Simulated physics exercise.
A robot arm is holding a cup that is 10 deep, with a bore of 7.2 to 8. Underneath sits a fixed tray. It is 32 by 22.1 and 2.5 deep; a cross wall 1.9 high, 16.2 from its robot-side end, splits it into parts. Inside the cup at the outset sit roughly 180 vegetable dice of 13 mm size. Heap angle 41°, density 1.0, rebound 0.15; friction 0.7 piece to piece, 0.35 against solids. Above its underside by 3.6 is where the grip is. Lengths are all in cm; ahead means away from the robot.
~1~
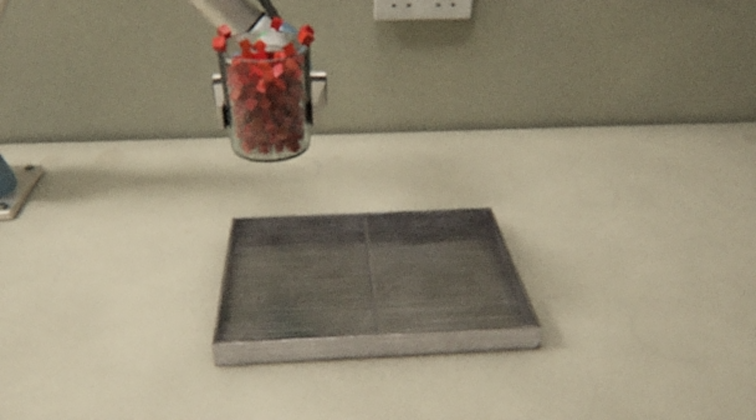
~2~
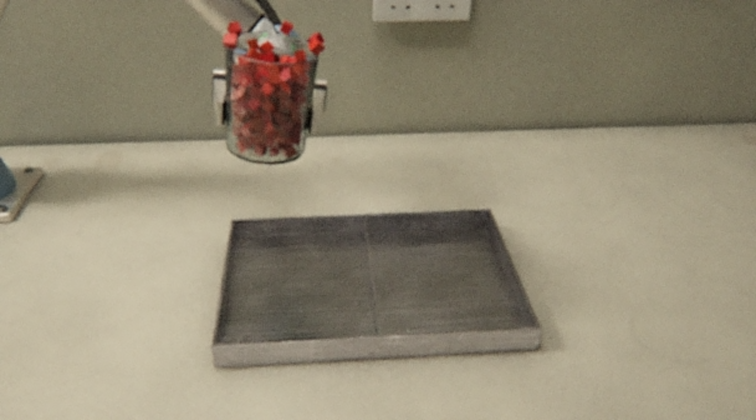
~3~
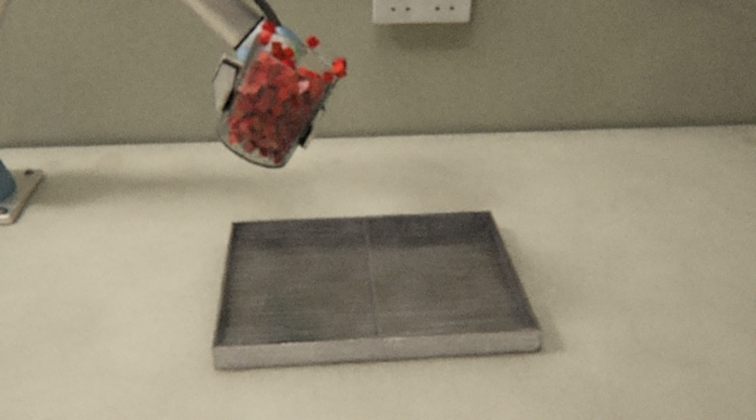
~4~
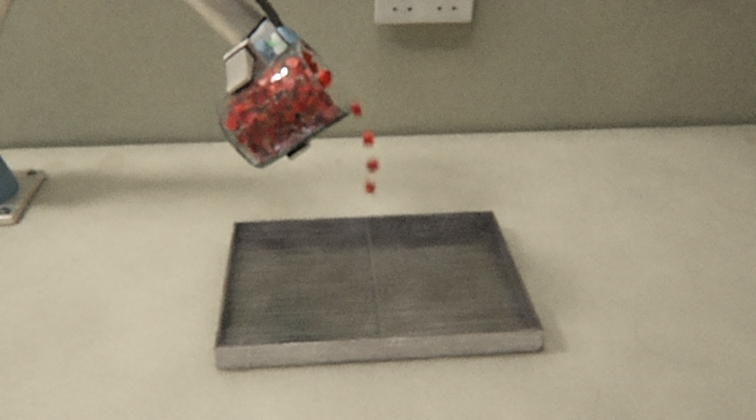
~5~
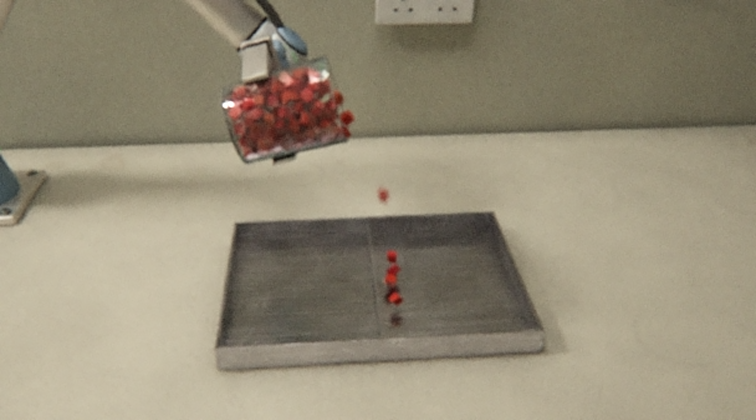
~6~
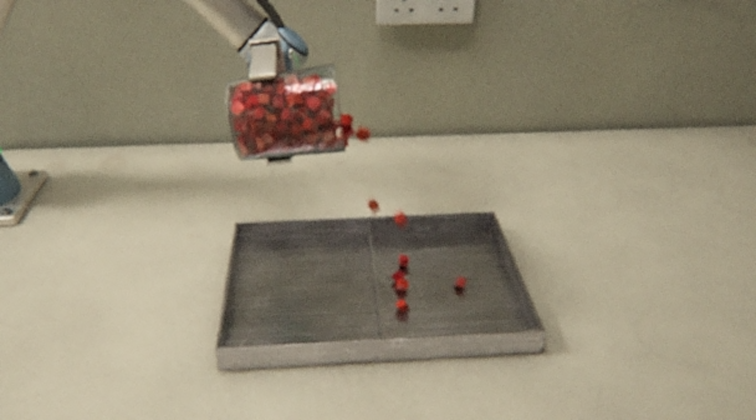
In the video, a robot arm holds a clear cup heaped with small red cubes above a divided gray metal tray and gradually tilts it to the right, as a few cubes drop onto the tray's right side.
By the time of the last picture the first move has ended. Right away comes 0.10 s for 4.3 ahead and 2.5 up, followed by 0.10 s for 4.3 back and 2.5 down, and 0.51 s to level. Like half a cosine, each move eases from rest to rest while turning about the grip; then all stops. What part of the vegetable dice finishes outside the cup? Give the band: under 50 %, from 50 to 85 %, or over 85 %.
The share falls over 85 %.
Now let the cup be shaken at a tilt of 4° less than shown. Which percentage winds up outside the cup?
Estimate: Close to 95 in a hundred.
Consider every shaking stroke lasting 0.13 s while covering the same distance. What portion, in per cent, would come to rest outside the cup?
Roughly 75 in a hundred.
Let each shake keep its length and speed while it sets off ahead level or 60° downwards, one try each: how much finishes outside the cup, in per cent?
Roughly 80 per cent, then 20 per cent.
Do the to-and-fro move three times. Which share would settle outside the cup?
Then about 100 per cent.
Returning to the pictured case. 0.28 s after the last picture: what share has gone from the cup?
Roughly 95 per cent by then.
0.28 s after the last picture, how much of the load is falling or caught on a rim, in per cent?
About 74 per cent.
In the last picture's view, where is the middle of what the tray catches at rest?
It sits close to (468, 279).
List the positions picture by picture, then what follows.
In the first frame, the cup middle at (268, 98), level; upper third of the load around (264, 69), from x 220 to 305, top at y 25; 177 in the cup.
In the second frame, the cup middle at (269, 100), tilted 8° forward; upper third of the load around (267, 72), from x 230 to 315, top at y 30.
In the third frame, the cup middle at (274, 104), tilted 29° forward; upper third of the load around (277, 78), from x 230 to 340, top at y 30.
In the fourth frame, the cup middle at (281, 108), tilted 55° forward; upper third of the load around (291, 86), from x 235 to 375, top at y 60; 173 in the cup, 4 in flight or on a rim.
In the fifth frame, the cup middle at (285, 113), tilted 76° forward; upper third of the load around (286, 94), from x 235 to 395, top at y 75; 172 in the cup, 4 in the far-side part, 1 in flight or on a rim.
In the sixth frame, the cup middle at (286, 115), tilted 84° forward; upper third of the load around (280, 98), from x 240 to 460, top at y 80; 170 in the cup, 5 in the far-side part, 2 in flight or on a rim.
Then, 0.28 s on, tilted 79° forward, highest piece 21 above the table; 41 in the far-side part, 5 in the cup, 131 in flight or on a rim.
Then, 0.57 s on, tilted 15° forward, highest piece 23 above the table; 161 in the far-side part, 10 on the table or floor, 5 in the cup, 1 in the robot-side part.
Then, 0.91 s on, level, highest piece 19 above the table; 161 in the far-side part, 10 on the table or floor, 5 in the cup, 1 in the robot-side part.
Then, 1.96 s on, level, highest piece 19 above the table; 161 in the far-side part, 10 on the table or floor, 5 in the cup, 1 in the robot-side part.
In the end, 161 in the far-side part, 10 on the table or floor, 5 in the cup, 1 in the robot-side part. That is 97 % outside the cup.
